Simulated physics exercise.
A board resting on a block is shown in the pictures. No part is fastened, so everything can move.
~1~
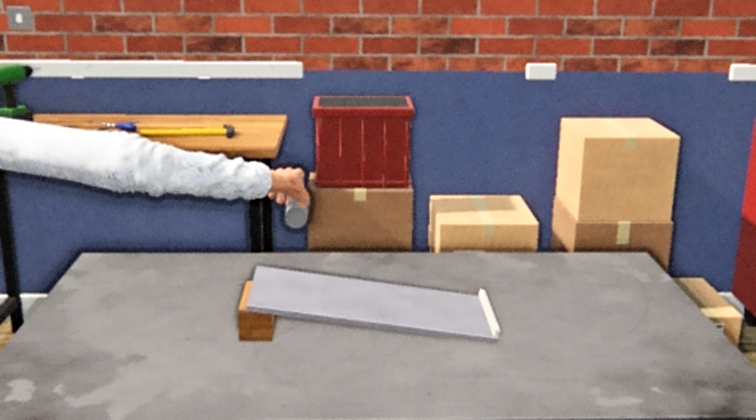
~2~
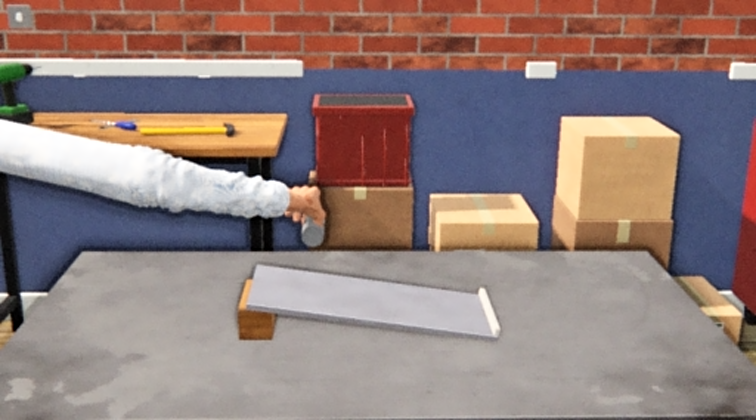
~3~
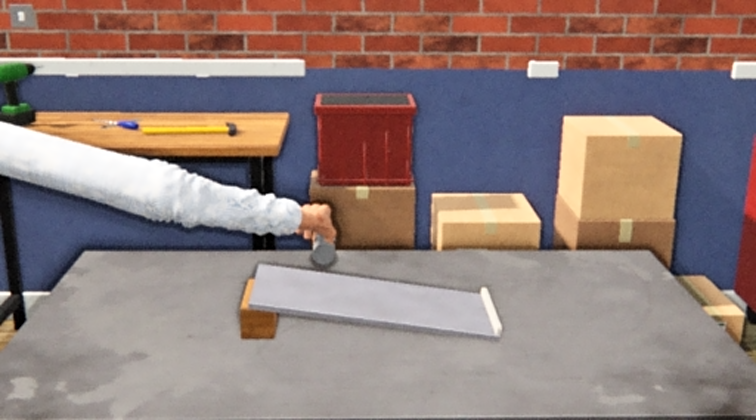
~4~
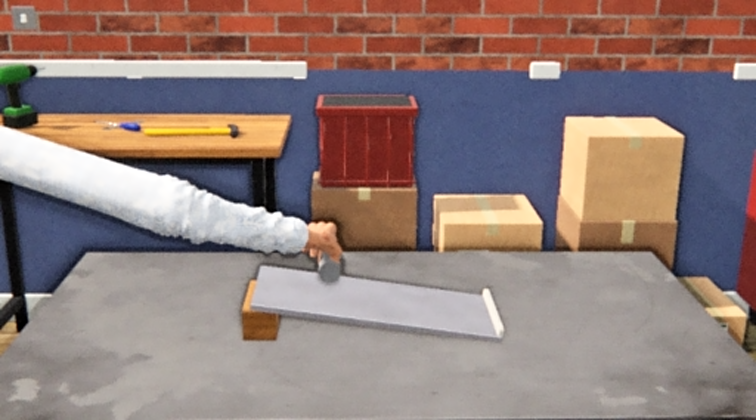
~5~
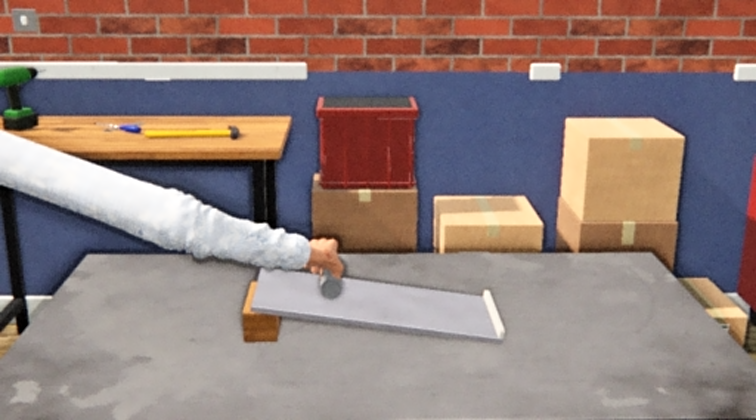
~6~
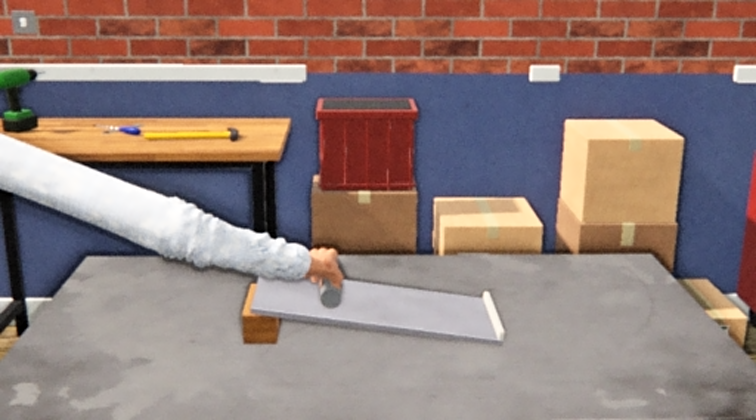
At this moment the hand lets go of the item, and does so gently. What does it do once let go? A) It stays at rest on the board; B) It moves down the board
Option B: It moves down the board.
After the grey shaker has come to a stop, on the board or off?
It stops on the board.
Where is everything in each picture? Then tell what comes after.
Coming down; grey shaker (298, 208), in the first picture.
Coming down; grey shaker (314, 226), in the second picture.
Coming down; grey shaker (325, 244), in the third picture.
Coming down; grey shaker (330, 262), in the fourth picture.
Coming down; grey shaker (332, 278), in the fifth picture.
Set down, still held; grey shaker (331, 287), in the sixth picture.
Then, 0.50 s later than the last frame, grey shaker moved about its own width near (359, 291).
Then, 0.70 s later than the last frame, grey shaker moved well along near (393, 295).
Then, 0.90 s later than the last frame, grey shaker moved well along near (440, 302).
Then, 1.00 s later than the last frame, grey shaker moved well along near (469, 305).
When it is over, moved from the start, grey shaker. End places, in pixels of the last picture, grey shaker near (483, 307). The grey shaker goes downhill.
